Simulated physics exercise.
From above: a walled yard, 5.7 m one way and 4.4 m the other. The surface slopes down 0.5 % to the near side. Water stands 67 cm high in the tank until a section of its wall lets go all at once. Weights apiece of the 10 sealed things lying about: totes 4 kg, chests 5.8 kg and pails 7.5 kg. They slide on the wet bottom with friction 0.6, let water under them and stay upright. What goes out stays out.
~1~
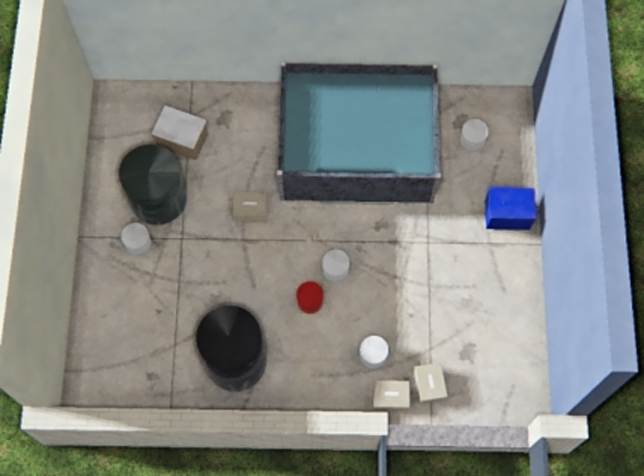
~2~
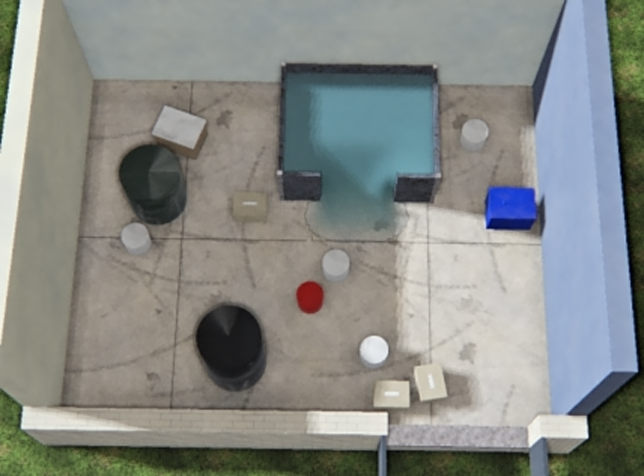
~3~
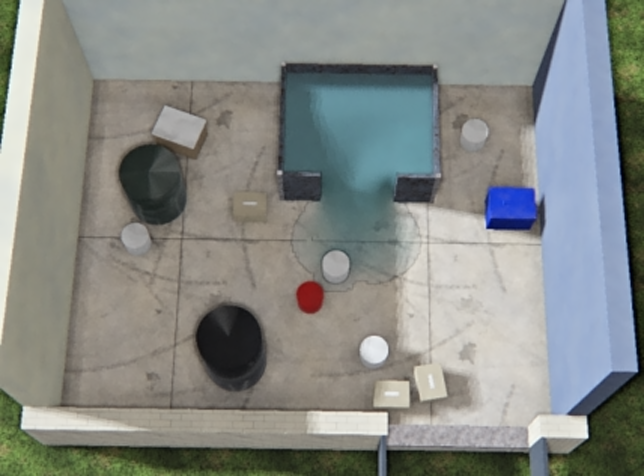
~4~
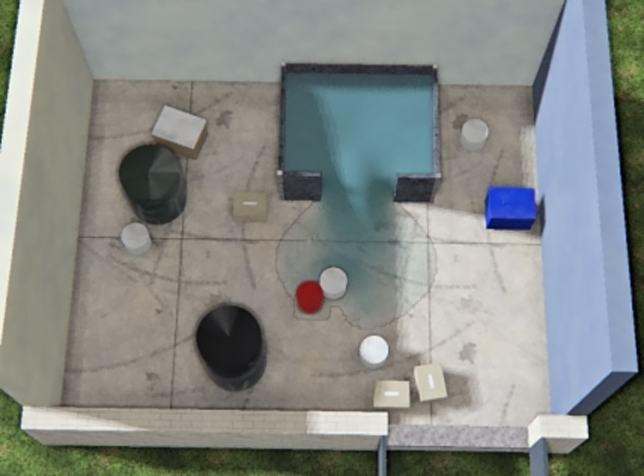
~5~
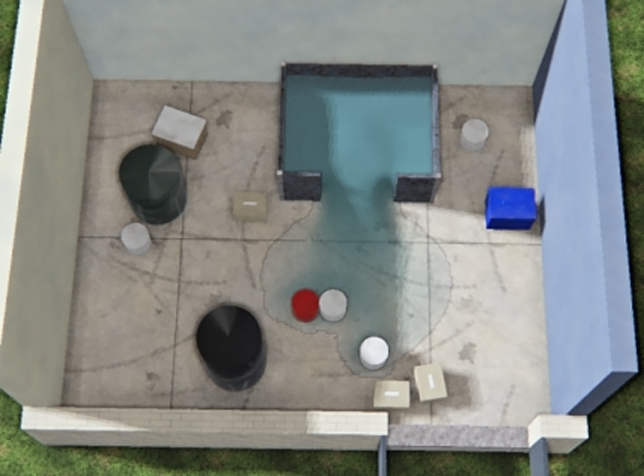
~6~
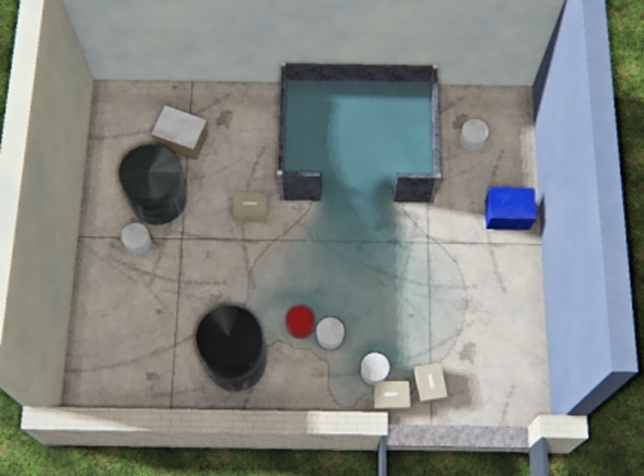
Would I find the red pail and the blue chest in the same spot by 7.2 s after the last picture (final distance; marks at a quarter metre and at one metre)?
Red pail travels far; blue chest moves a short way.
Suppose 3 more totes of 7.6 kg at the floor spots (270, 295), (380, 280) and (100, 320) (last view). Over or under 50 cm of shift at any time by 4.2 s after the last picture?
In turn: Over, over, over.
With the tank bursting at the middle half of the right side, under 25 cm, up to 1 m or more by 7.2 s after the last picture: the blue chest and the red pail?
Then the blue chest ends far away, the red pail barely shifts.
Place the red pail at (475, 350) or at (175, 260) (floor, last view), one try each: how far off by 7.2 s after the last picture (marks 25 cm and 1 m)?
In turn: It moves a short way; it stays put.
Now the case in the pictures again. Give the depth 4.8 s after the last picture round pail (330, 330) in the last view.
About 7 cm.
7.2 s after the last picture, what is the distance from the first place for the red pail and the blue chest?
Roughly 250 and 40 cm.
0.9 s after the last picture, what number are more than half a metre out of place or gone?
By then 5.
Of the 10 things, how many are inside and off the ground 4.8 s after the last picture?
0 of them.
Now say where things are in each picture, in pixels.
The first frame shows the red pail at (310, 294) rests on the ground; the blue chest at (513, 203), on the bottom; 2.5 m2 under water; 0 of 10 have shifted.
The second frame shows the red pail at (310, 294) rests on the ground; the blue chest at (513, 203), on the bottom; water covers 3.0 m2; 0 of 10 have shifted.
The third frame shows the red pail at (310, 294), on the bottom; the blue chest at (513, 203), on the bottom; water covers 3.7 m2; 0 of 10 have shifted.
The fourth frame shows the red pail at (310, 294) rests on the ground; the blue chest at (513, 203) rests on the ground; water covers 4.6 m2; 1 of 10 have shifted.
The fifth frame shows the red pail at (305, 303), on the bottom, 11 cm from its start; the blue chest at (513, 203) rests on the ground; 5.5 m2 under water; 2 of 10 have shifted.
The sixth frame shows the red pail at (300, 319) rests on the ground, 32 cm from its start; the blue chest at (513, 203), on the bottom; water covers 6.6 m2; 3 of 10 have shifted.
Then, 0.9 s after the last picture the red pail is near (235, 399), 1.5 m from its start, aground; the blue chest is near (513, 203), 0.0 m from its start, aground; 2 of 10 are out; 2 afloat.
Then, 2.8 s after the last picture the red pail is near (108, 319), 2.4 m from its start, afloat; the blue chest is near (513, 203), 0.0 m from its start, aground; 3 of 10 are out; 1 afloat.
Then, 4.8 s after the last picture the red pail is near (106, 227), 2.6 m from its start, aground; the blue chest is near (512, 202), 0.0 m from its start, aground; 3 of 10 are out; 0 afloat.
Then, 7.2 s after the last picture the red pail is near (108, 212), 2.6 m from its start, aground; the blue chest is near (498, 171), 0.4 m from its start, aground; 3 of 10 are out; 1 afloat.
